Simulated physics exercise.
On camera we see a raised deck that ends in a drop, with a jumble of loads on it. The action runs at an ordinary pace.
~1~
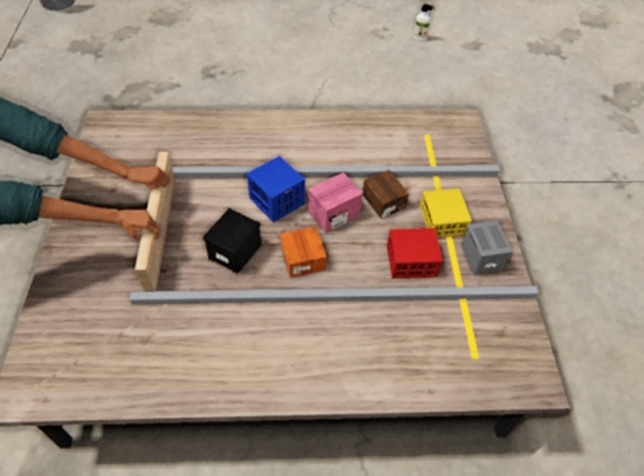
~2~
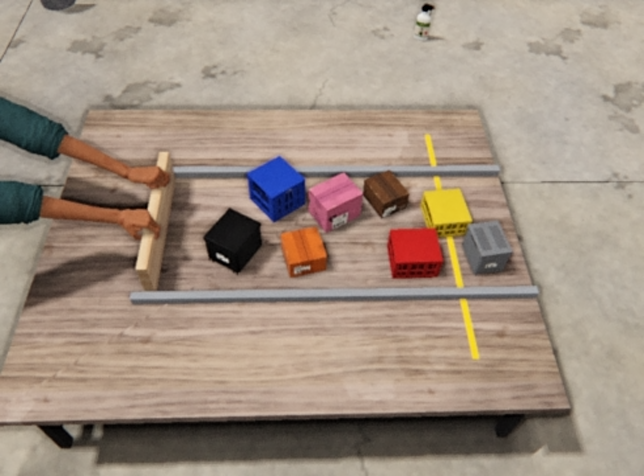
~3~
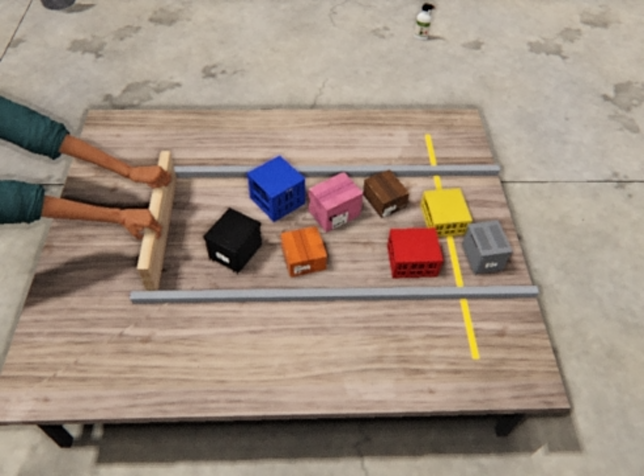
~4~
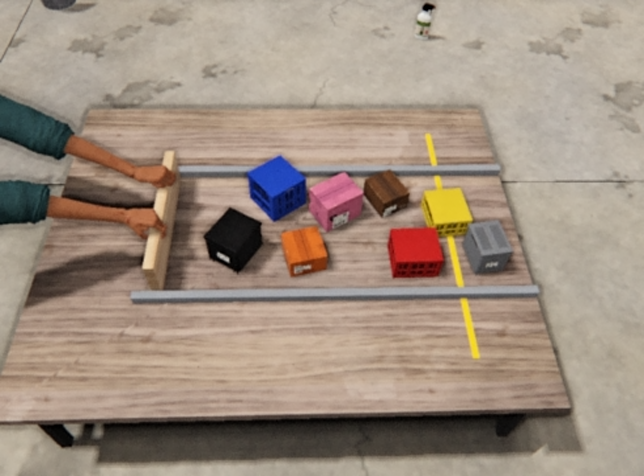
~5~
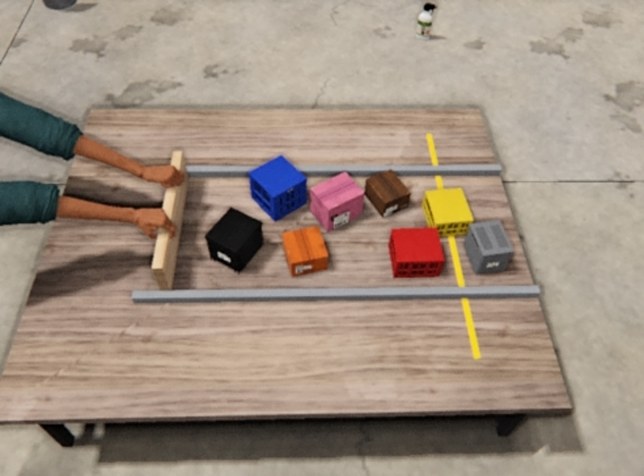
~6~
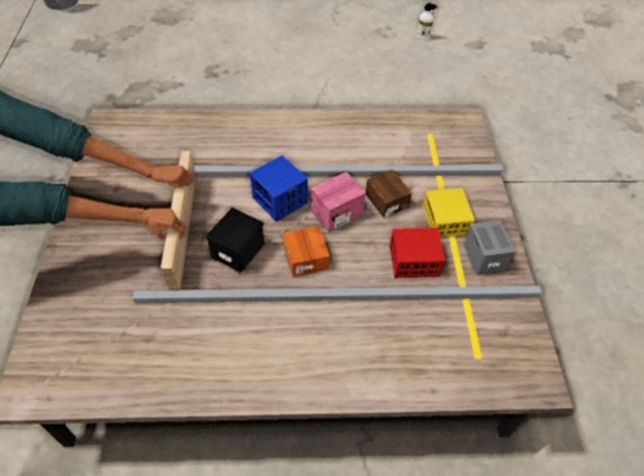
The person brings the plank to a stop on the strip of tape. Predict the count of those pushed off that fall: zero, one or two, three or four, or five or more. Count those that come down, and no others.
Honestly, the ones lost over the side add up to three, maybe four.
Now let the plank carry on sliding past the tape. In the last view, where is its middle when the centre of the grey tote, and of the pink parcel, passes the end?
I reckon its middle sits around (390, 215) and then around (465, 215).
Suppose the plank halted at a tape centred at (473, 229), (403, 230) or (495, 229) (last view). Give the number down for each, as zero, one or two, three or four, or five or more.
Taking the places in the order asked: 5 or more, then one or two, then five or more.
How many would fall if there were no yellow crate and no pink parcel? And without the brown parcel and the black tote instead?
Result, first then second: 2, 1.
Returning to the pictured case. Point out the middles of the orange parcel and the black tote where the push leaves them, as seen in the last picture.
Okay, so first (516, 251), and next (476, 231).
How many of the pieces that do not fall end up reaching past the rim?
Count of overhanging things: 2.
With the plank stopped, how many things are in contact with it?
The number is 2.
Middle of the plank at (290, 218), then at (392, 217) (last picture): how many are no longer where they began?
First position 4; second position 8.
A little later, none off yet; grey tote at rest near (488, 248); yellow crate at rest near (448, 213); red crate at rest near (416, 253).
Next, none off yet; grey tote shifted a little near (503, 249); yellow crate shifted a little near (461, 216); red crate shifted about its own width near (464, 255).
When it is over, the number that fall off is three or four; down, brown parcel, red crate, yellow crate and grey tote.
